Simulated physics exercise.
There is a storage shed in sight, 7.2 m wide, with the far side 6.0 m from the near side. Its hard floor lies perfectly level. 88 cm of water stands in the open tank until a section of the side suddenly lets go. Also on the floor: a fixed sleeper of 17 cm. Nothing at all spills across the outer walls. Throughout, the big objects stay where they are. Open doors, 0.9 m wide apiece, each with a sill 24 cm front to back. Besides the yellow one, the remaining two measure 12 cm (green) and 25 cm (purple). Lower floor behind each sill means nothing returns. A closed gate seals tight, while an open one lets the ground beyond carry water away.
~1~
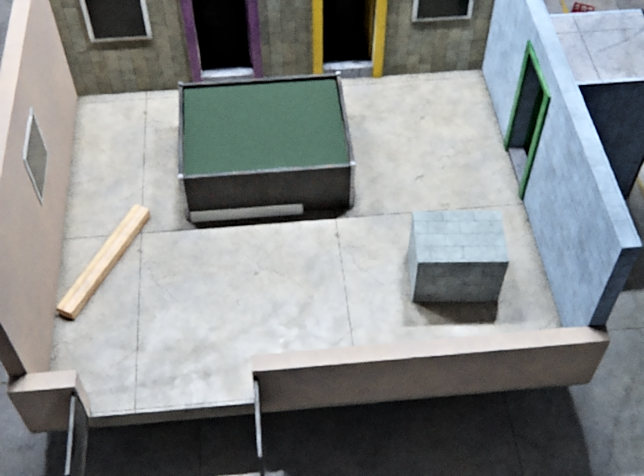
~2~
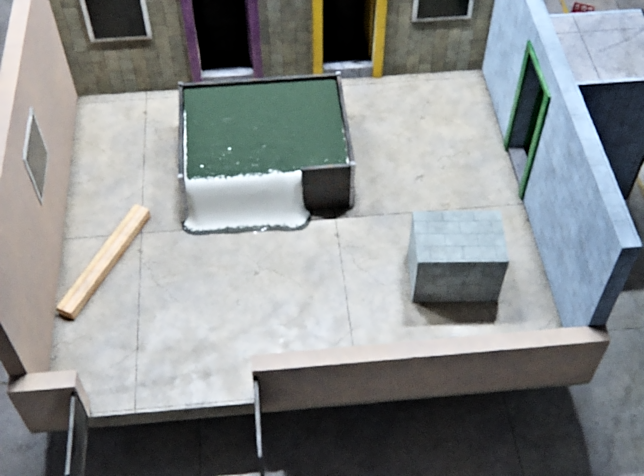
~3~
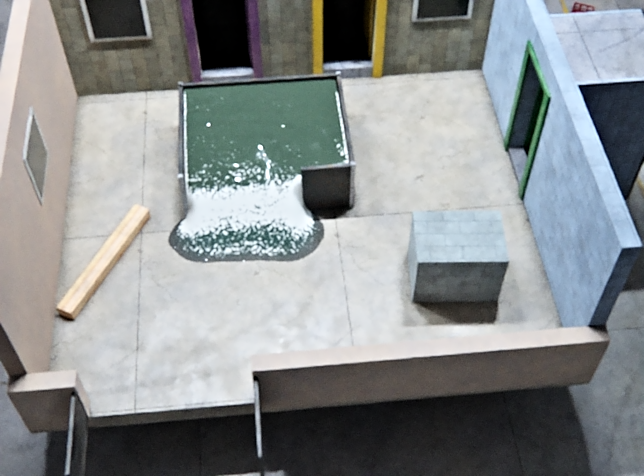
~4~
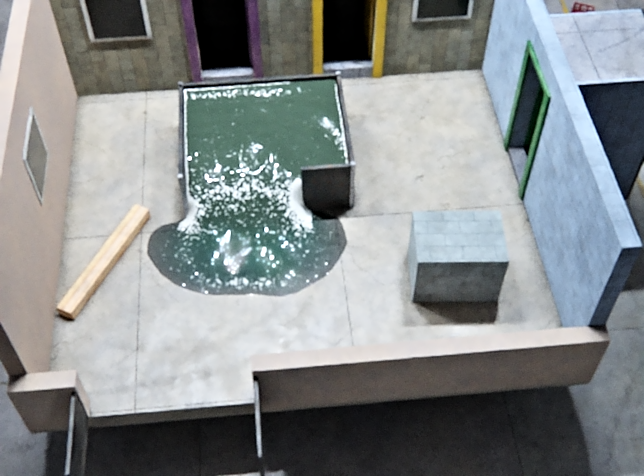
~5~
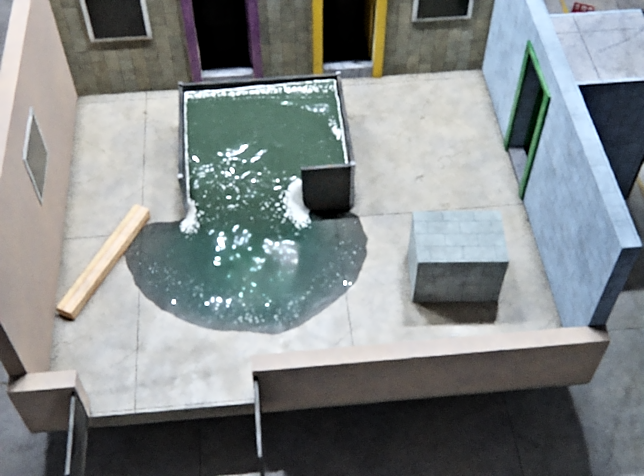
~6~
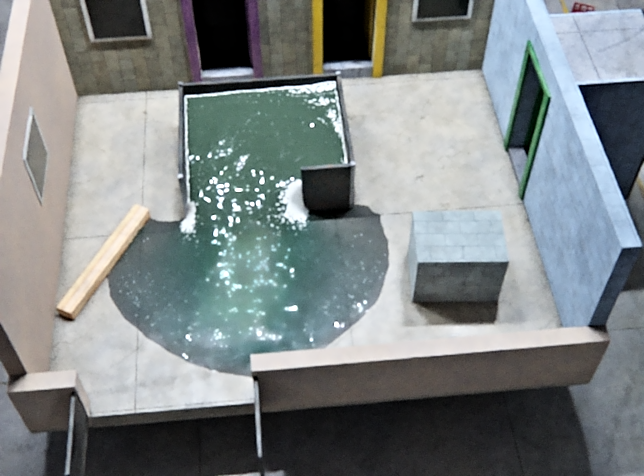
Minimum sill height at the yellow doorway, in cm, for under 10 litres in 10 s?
Around 5.5 cm.
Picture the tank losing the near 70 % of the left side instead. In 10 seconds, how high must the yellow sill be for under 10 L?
I'd say close to 9.0 cm.
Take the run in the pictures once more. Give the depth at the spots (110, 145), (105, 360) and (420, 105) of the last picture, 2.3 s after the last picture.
Roughly 0, then 17, then 0 cm.
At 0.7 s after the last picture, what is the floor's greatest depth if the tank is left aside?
It gets to close to 44 centimetres there.
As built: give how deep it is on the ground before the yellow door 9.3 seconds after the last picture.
Depth: Near 7.5 cm.
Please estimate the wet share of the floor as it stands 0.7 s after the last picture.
Approximately 35 % of it.
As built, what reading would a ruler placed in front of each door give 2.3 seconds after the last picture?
The green door has 0 cm, the yellow door 0 cm and the purple door 0 cm.
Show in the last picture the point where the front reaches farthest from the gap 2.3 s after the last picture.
The tip of the flood lies near (561, 359).
Then, 0.7 s after the last picture water covers 35 % of the floor, deepest (44 cm) near (275, 384); it has not reached the yellow door.
Then, 2.3 s after the last picture water covers 45 % of the floor, deepest (32 cm) near (561, 359); it has not reached the yellow door.
Then, 9.3 s after the last picture water covers 90 % of the floor, deepest (8 cm) near (445, 369); 8 cm at the yellow door, 0 litres in over its 24 cm sill.
At the yellow door as built, the water peaked near 9 cm, 6.9 s after the last picture.
With a sill of 4.5 cm, 16 litres would have come in within the 10 s; with 6.5 cm, 4 litres. So under 10 litres takes about 5.5 cm.
